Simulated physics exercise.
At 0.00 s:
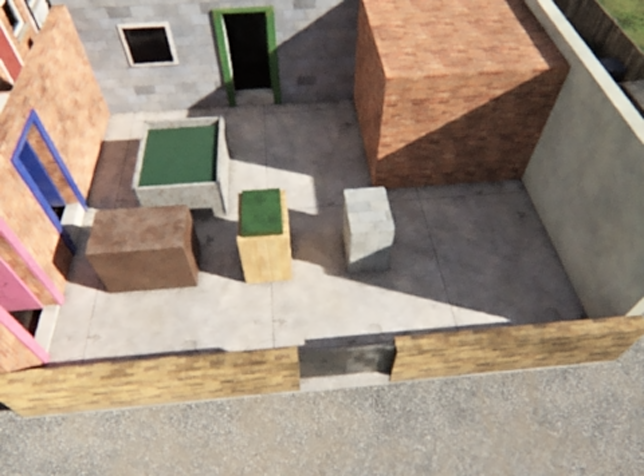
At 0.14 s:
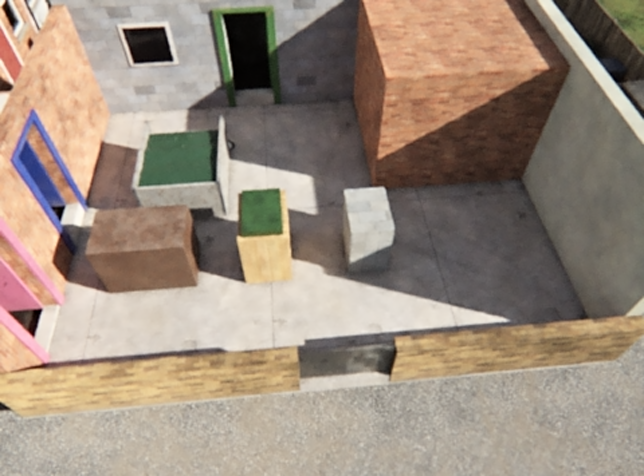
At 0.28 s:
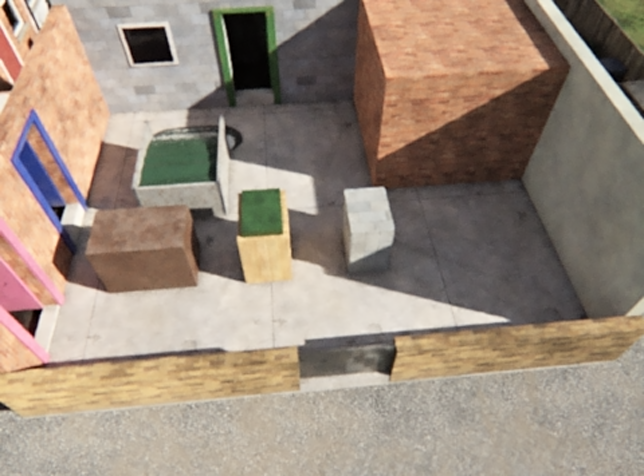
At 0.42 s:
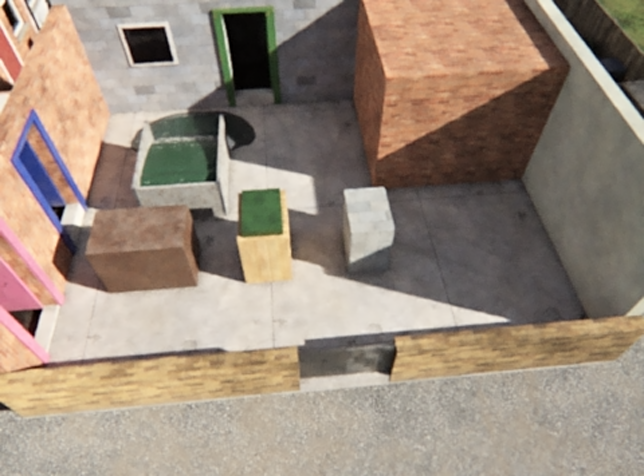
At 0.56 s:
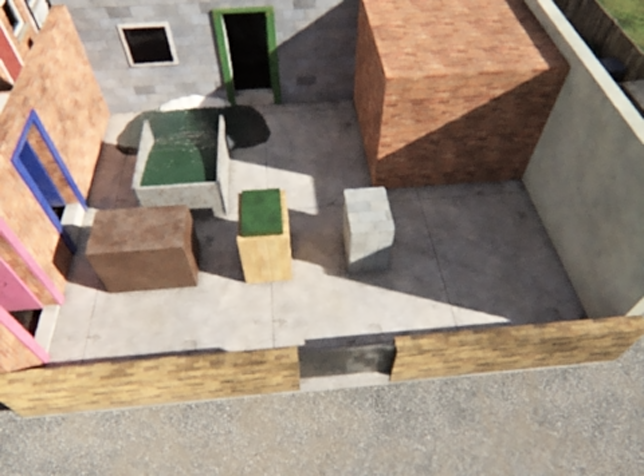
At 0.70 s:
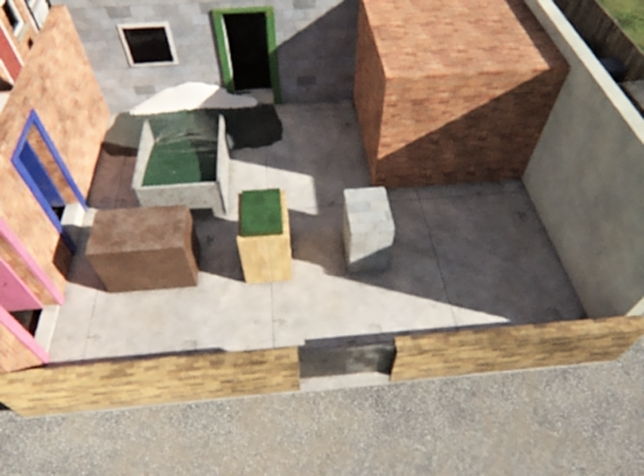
Dark water poured out of the far side of the green-filled tank in a walled yard, spread across the pavement behind it, and reached the green-framed doorway while the tank's level dropped.
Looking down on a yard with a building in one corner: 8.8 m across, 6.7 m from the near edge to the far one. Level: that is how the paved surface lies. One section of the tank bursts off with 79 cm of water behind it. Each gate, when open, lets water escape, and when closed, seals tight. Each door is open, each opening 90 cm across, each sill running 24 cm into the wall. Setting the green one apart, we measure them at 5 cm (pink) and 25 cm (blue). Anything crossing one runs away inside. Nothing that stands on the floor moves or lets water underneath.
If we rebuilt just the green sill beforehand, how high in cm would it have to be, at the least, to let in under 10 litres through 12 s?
I would say 25 cm at minimum.
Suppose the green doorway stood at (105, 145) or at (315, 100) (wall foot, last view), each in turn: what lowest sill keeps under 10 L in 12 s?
Roughly 26 cm for the first and 11.5 cm for the second.
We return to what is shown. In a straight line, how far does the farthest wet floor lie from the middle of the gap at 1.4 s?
About 4.0 metres out.
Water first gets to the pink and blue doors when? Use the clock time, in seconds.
Arrival at pink is 3.2 seconds, at blue 2.4 seconds.
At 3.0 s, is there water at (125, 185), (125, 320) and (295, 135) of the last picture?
I'd mark them touched by the flood, spared by the flood and touched by the flood, respectively.
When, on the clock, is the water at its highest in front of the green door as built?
That happens close to 1.6 s on the clock.
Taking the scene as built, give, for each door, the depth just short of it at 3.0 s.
Reading in centimetres: Pink = 0, blue = 5, green = 15.
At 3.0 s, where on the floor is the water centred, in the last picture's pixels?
(208, 147) or so.
After 1.4 s water covers 15 % of the floor, deepest (54 cm) near (110, 114); 29 cm at the green door, 1 litre in over its 26 cm sill.
After 3.0 s water covers 35 % of the floor, deepest (32 cm) near (125, 246); 15 cm at the green door, 7 litres in over its 26 cm sill.
After 12.0 s water covers 100 % of the floor, deepest (9 cm) near (580, 343); 5 cm at the green door, 7 litres in over its 26 cm sill.
At the green door as built, the water arrived by 0.7 s and peaked near 29 cm at 1.6 s.
Run again over the same 12 s with other heights there, 23 litres in over 21 cm, 4 litres over 28.5 cm. The limit of 10 litres is kept from about 25 cm up.
